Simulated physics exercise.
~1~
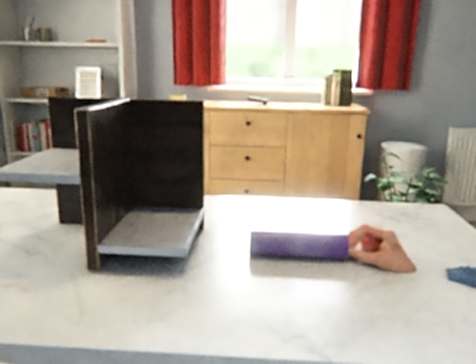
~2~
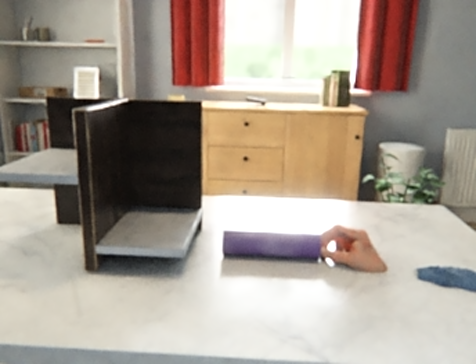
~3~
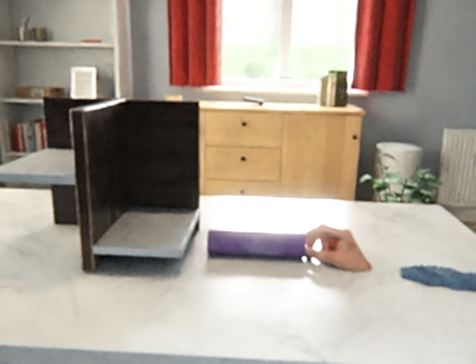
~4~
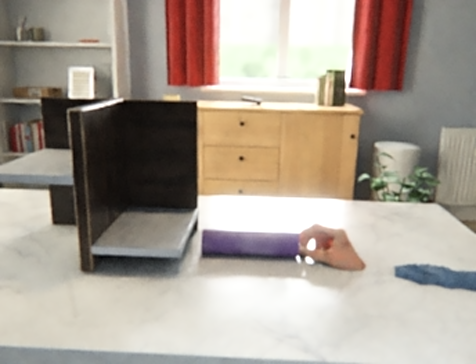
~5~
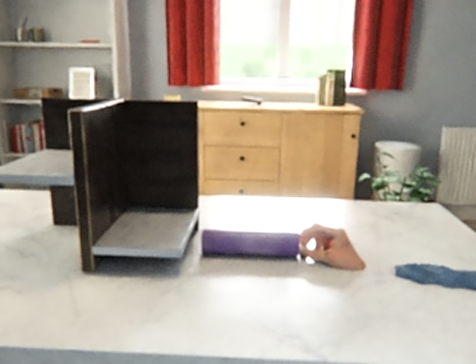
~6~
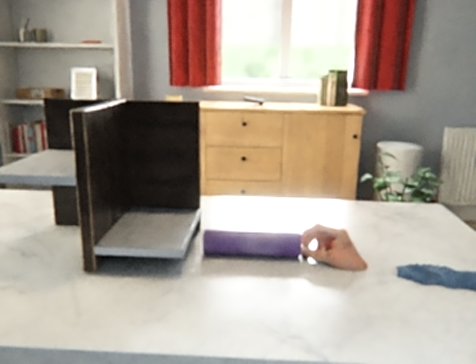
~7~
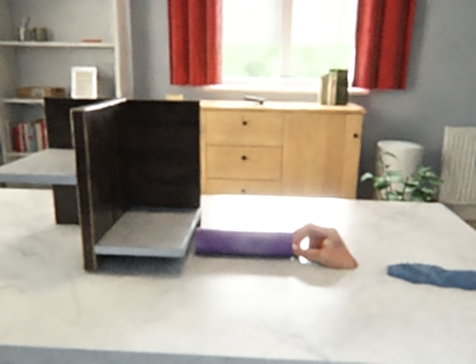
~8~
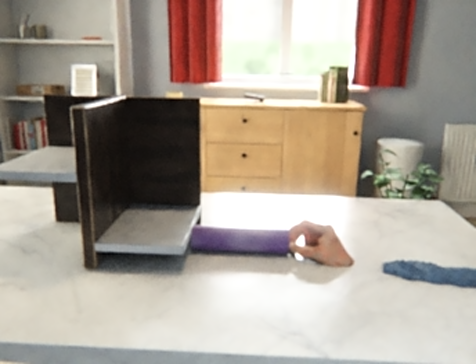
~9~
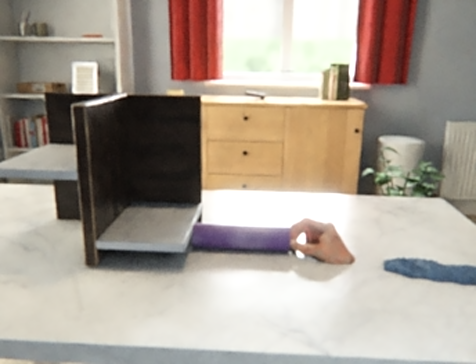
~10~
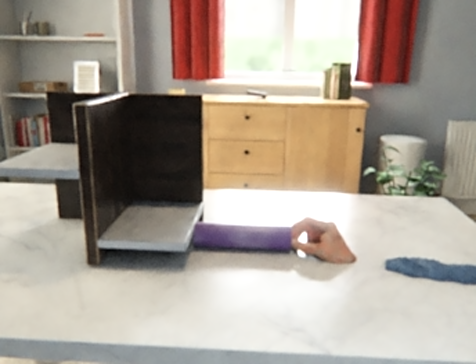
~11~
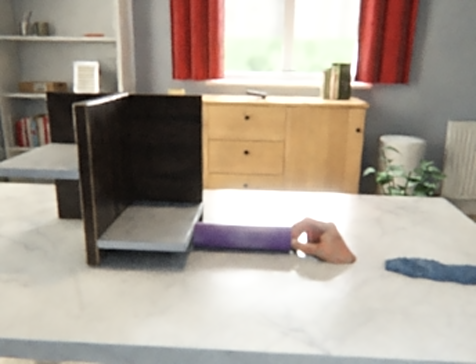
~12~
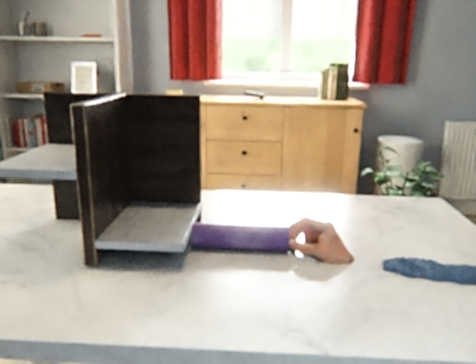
A hand slid a purple candle lying on its side leftward across a pale marble tabletop toward a low grey shelf with dark panels, until it stopped at the shelf's opening and stayed there, not going underneath, with the fingers still at its end.
